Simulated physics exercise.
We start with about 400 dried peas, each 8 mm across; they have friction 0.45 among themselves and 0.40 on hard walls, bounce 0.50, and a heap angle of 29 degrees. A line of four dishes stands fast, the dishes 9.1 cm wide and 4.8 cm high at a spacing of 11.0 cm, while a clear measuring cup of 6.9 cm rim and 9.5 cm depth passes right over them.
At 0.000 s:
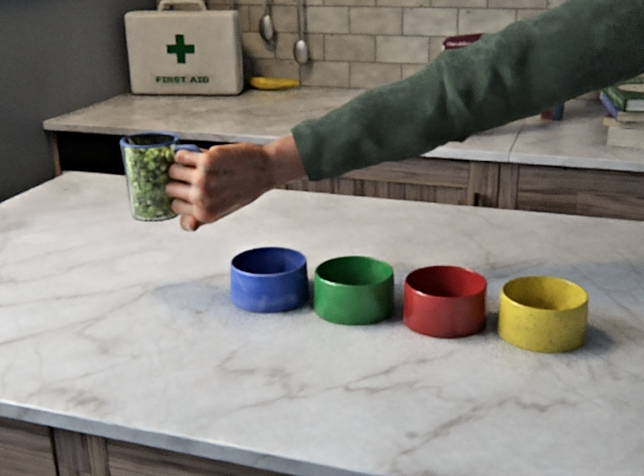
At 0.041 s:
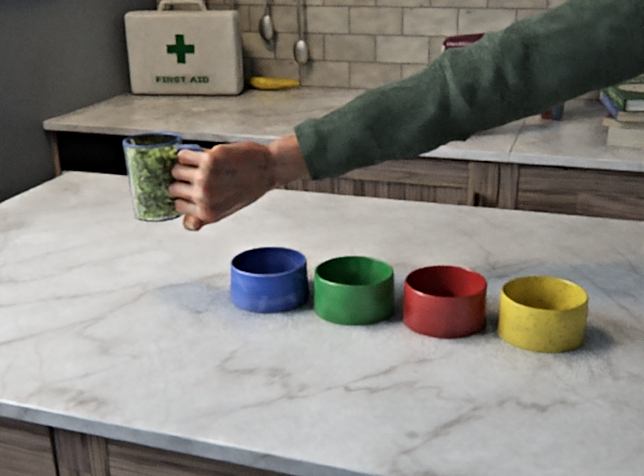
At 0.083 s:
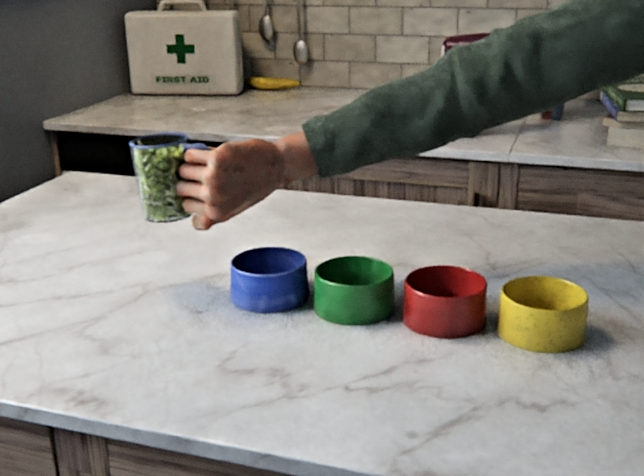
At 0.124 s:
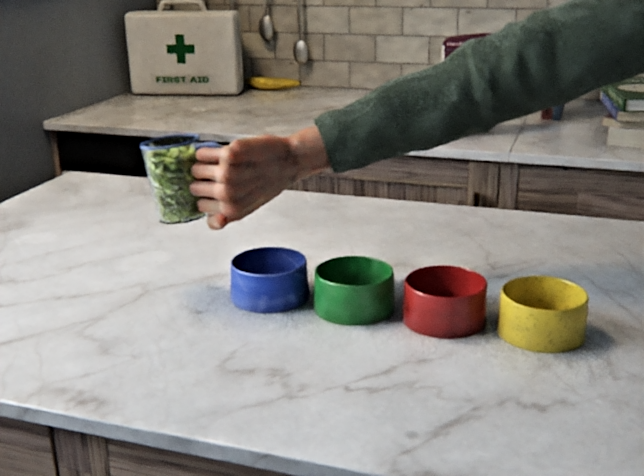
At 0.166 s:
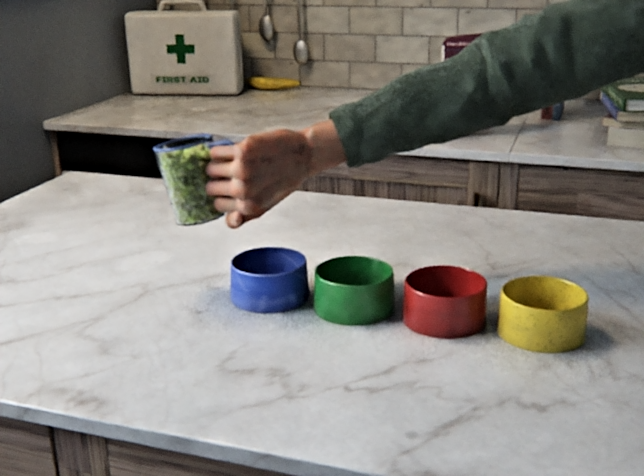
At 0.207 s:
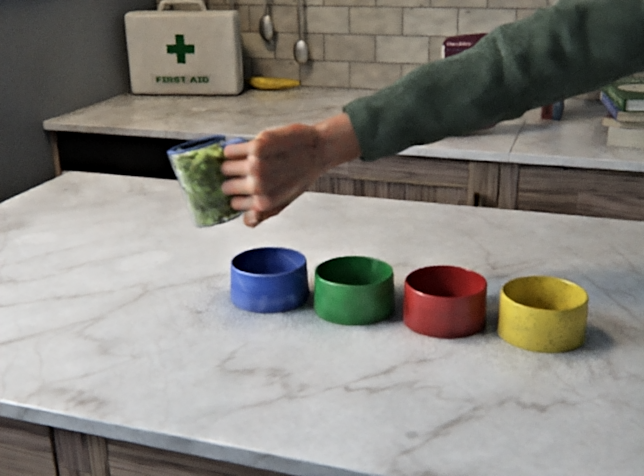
A hand moves a clear cup of green peas rightward and tilts it near four colored dishes.
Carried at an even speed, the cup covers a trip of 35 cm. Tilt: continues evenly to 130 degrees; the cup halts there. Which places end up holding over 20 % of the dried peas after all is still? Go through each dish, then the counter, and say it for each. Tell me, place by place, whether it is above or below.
Red dish: Below the mark; blue dish: Below the mark; green dish: Above the mark; yellow dish: Below the mark; counter: Above the mark.
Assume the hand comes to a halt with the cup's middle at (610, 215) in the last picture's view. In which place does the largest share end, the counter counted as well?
Yellow.
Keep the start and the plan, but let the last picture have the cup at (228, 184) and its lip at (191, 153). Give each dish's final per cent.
Final shares - red 0 %, blue 0 %, green 60 %, yellow 0 %.
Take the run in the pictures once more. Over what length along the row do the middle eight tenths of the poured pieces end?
Some 9 cm.
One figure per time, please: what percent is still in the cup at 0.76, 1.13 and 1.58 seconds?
Close to 100, 85 and 0 per cent respectively.
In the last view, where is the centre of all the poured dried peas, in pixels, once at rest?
At about (366, 297).
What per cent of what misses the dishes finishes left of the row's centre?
50 percent.
After 0.76 s, tilt 69 degrees; cup holds 100 %.
Then, at 1.13 s, tilt 106 degrees; cup holds 85 %, green 10 %.
After 1.58 s, tilt 130 degrees; cup holds 0 %, green 65 %.
At rest (2.4 s), red 0 %, blue 0 %, green 70 %, yellow 0 %, counter 30 %.
